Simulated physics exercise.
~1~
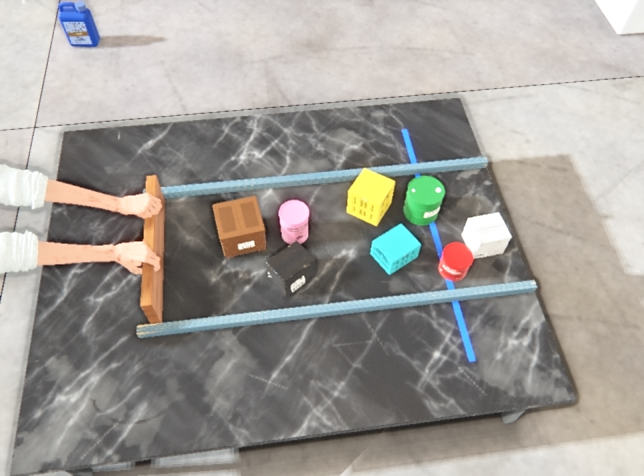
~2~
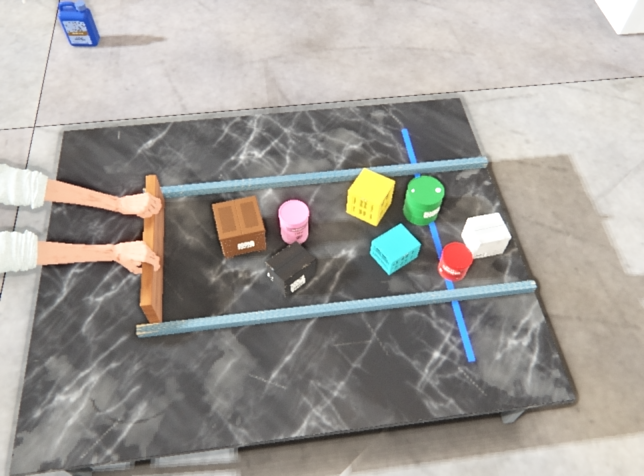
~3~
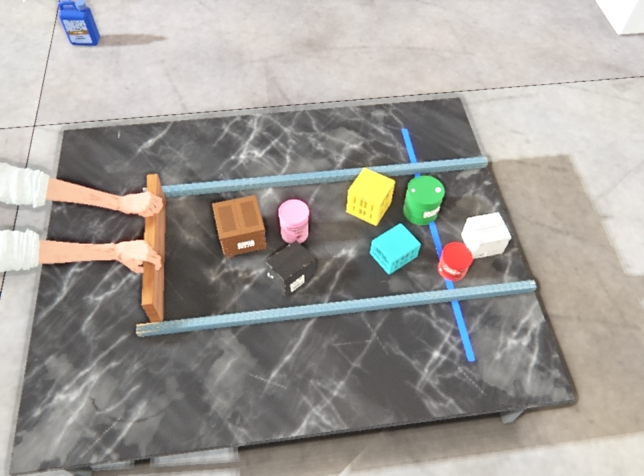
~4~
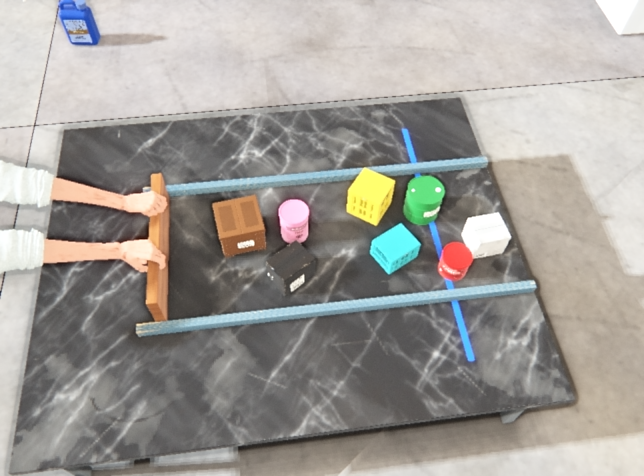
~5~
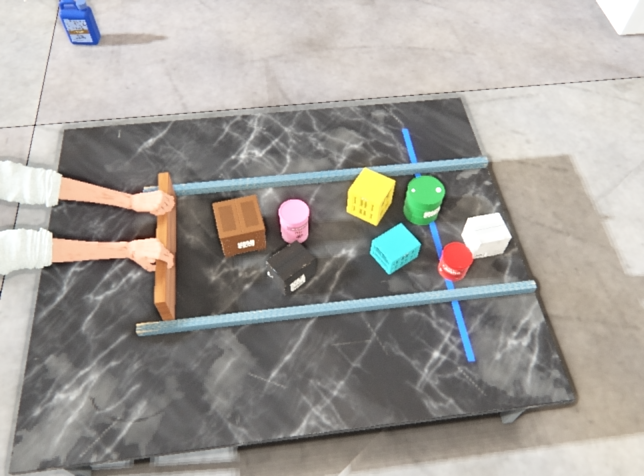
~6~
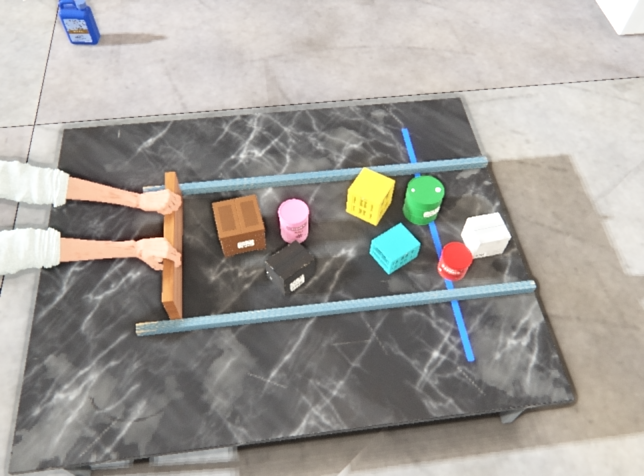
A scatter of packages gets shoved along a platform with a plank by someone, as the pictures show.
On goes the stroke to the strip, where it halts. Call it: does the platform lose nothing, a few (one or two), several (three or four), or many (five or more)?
It loses a few, one or two.
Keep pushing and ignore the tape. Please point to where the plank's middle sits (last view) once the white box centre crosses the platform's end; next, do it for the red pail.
White box: (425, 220); red pail: (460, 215).
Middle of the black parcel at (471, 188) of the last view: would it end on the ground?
Placed like that, it leaves the surface.
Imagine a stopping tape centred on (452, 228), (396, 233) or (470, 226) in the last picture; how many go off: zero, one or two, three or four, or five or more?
For each place: Either one or two; none; five or over.
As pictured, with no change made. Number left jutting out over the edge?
Tally: 0.
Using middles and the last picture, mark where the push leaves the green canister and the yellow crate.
In the last picture the green canister sits at (473, 177) while the yellow crate sits at (439, 174).
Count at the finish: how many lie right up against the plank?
The count in contact is 3.
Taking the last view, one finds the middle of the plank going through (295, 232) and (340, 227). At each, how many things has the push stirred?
Respectively 3 and 5.
Soon after, none off yet; white box at rest near (485, 236); red pail at rest near (455, 262); green canister at rest near (423, 201).
After that, none off yet; white box at rest near (485, 236); red pail at rest near (455, 262); green canister moving near (425, 199).
In the end, the number that fall off is one or two; gone, white box.
